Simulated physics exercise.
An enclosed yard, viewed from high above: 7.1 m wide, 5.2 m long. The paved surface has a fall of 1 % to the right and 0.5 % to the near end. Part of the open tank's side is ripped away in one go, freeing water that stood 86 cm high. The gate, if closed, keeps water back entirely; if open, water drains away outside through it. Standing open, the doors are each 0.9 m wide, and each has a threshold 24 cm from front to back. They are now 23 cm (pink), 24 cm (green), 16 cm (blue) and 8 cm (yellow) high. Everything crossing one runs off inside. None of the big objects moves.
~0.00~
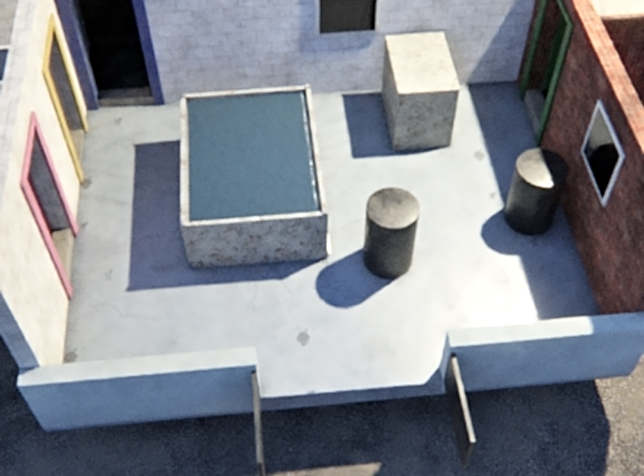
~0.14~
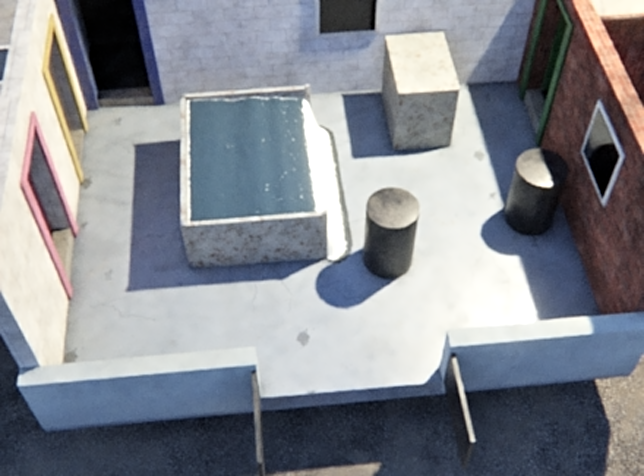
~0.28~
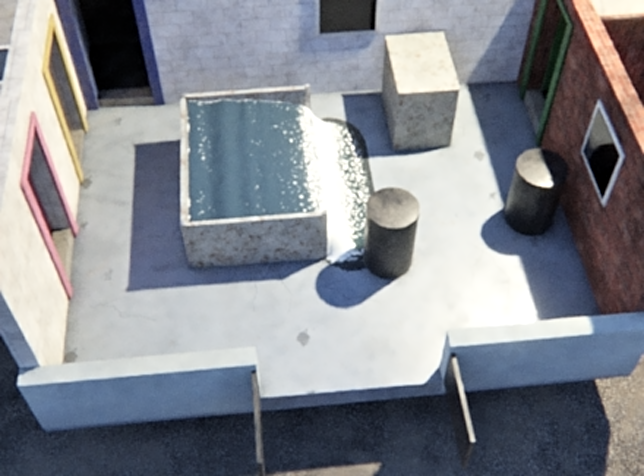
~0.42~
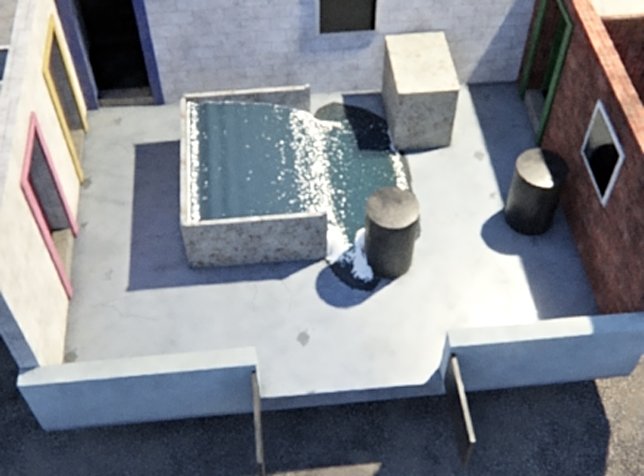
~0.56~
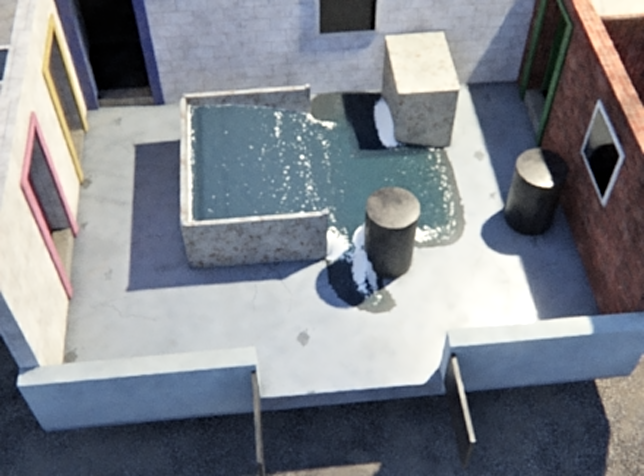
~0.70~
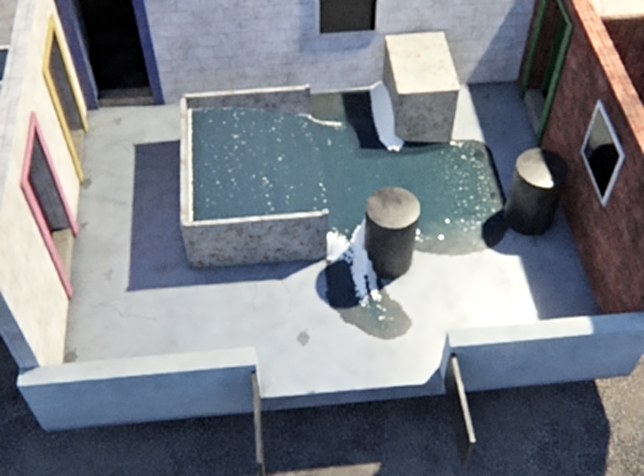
Water in an open tank bursts through its right side and spreads across the yard.
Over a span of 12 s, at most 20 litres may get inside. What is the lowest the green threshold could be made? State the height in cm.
Around 26 cm high.
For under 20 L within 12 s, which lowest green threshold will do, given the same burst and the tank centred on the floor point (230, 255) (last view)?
At least some 27 centimetres tall.
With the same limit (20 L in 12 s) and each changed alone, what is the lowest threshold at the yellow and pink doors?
Roughly 10.5 cm for the yellow door and roughly 8.0 cm for the pink door.
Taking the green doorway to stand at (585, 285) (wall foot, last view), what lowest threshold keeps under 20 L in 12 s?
Minimum: Close to 22 cm.
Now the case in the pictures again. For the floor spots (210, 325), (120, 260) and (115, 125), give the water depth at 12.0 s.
The depths come to about 7, 8 and 7 cm.
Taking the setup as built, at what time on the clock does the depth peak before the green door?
The level tops out near 3.2 seconds.
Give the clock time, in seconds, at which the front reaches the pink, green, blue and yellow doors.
Pink 4.5 s, green 1.2 s, blue 2.6 s, yellow 2.8 s.
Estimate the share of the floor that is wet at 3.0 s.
Roughly 65 percent of the floor.
After 1.4 s water covers 45 % of the floor, deepest (69 cm) near (546, 175); 16 cm at the green door, 0 litres in over its 24 cm threshold.
After 3.0 s water covers 65 % of the floor, deepest (51 cm) near (440, 92); 26 cm at the green door, 14 litres in over its 24 cm threshold.
After 12.0 s water covers 95 % of the floor, deepest (12 cm) near (188, 108); 11 cm at the green door, 28 litres in over its 24 cm threshold.
At the green door as built, the water arrived by 1.2 s and peaked near 30 cm at 3.2 s.
With a threshold of 20.5 cm, 56 litres would have come in within the 12 s; with 28.5 cm, 11 litres. So under 20 litres takes about 26 cm.
